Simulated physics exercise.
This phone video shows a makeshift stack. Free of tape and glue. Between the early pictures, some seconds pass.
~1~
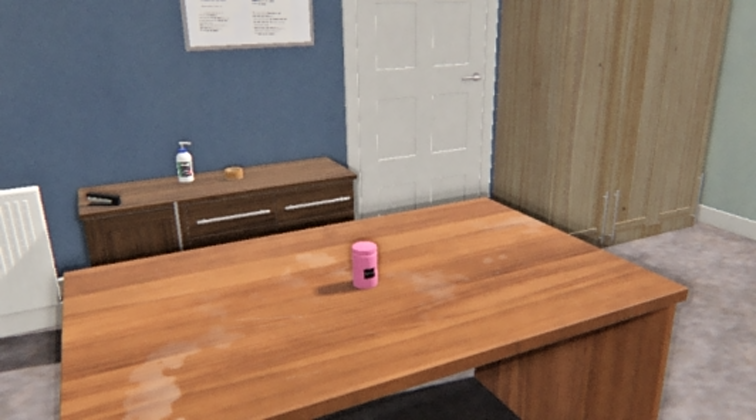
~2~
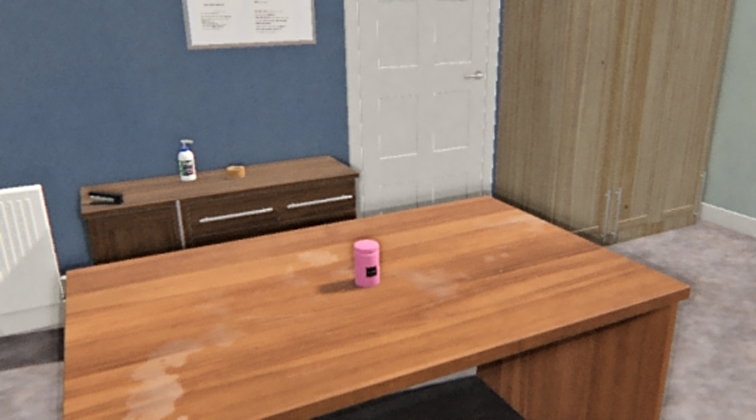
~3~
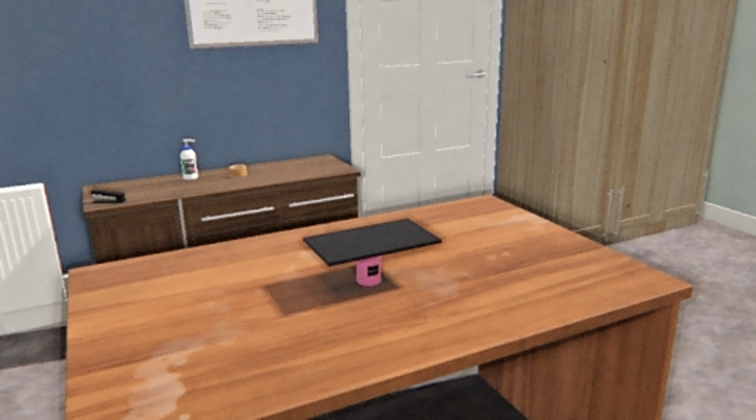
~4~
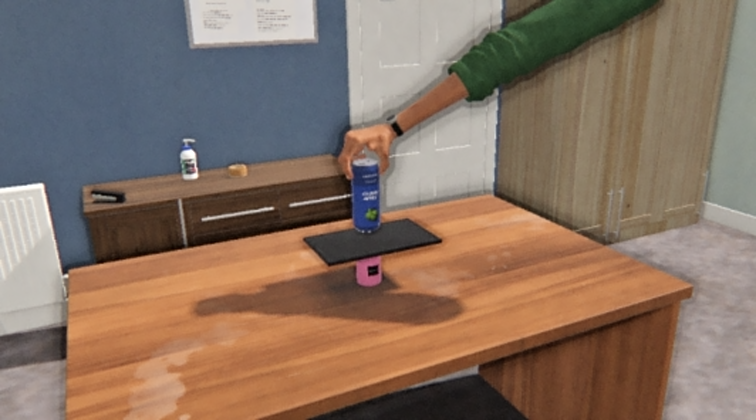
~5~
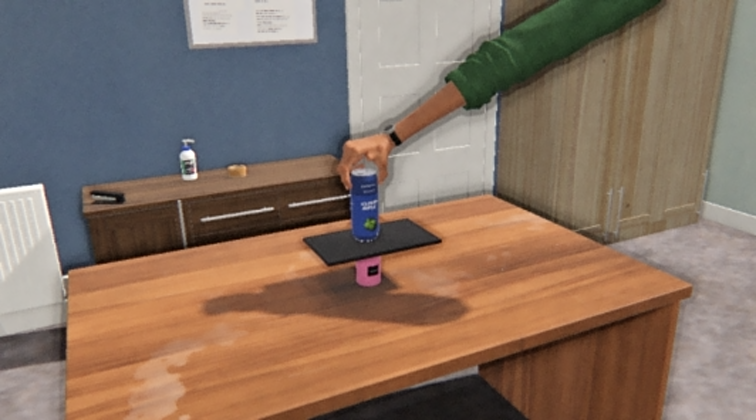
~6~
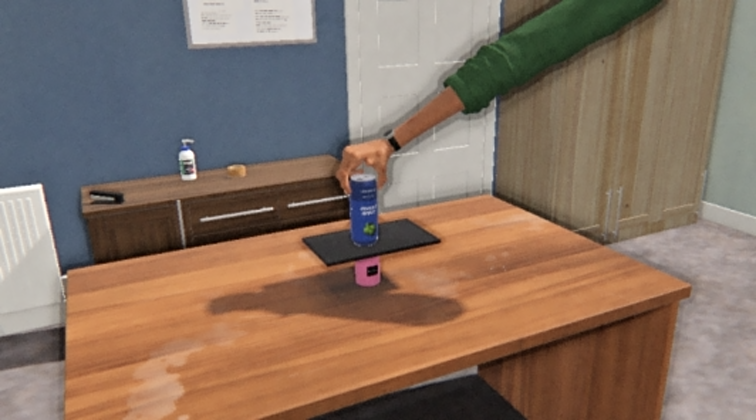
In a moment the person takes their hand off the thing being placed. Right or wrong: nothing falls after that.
Right.
Then, 0.20 s after the last picture, nothing has stirred.
Then, 0.50 s after the last picture, blue can resting near (364, 211).
At rest, all 3 in place. Seen from the same camera at the end, blue can near (364, 211). The stack keeps its balance.
